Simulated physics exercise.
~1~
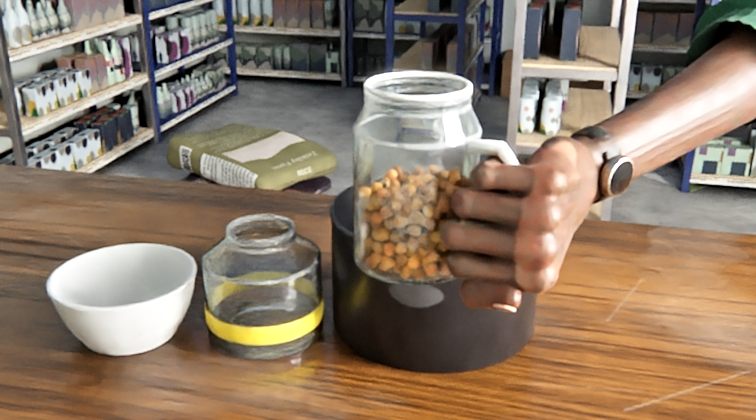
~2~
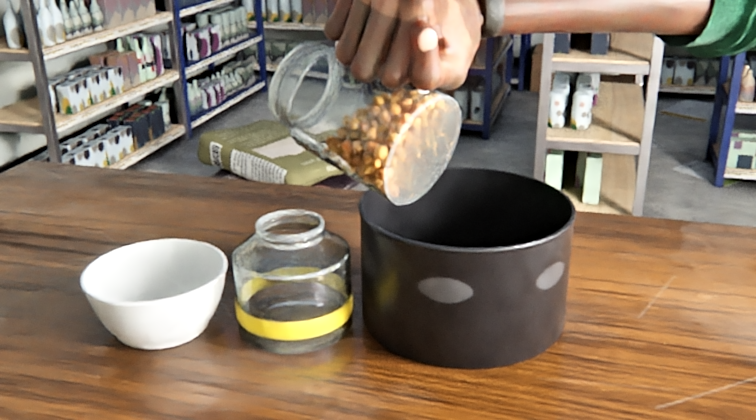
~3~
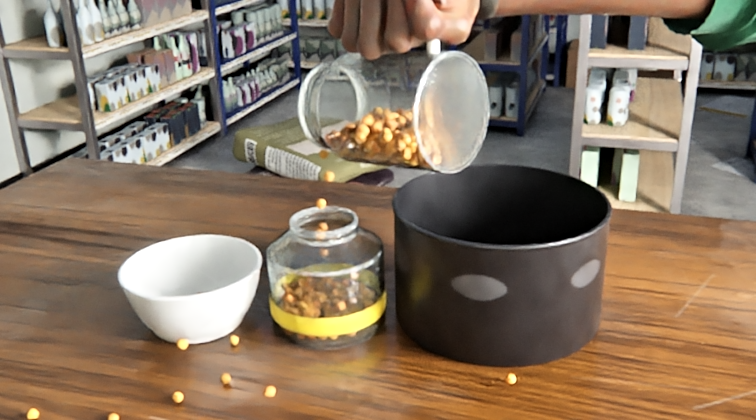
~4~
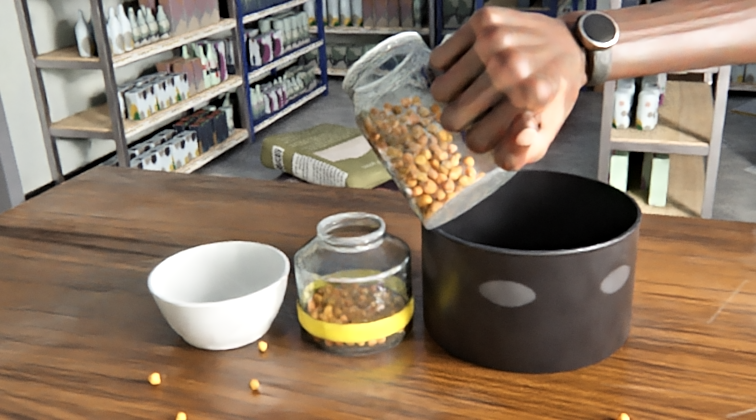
The clip shows a hand lifting a clear jar of roasted chickpeas above a black pot and tipping it left, pouring some into a yellow-banded glass jar beside a white bowl while a few scatter on the table, then turning it partly back, with many chickpeas still inside.
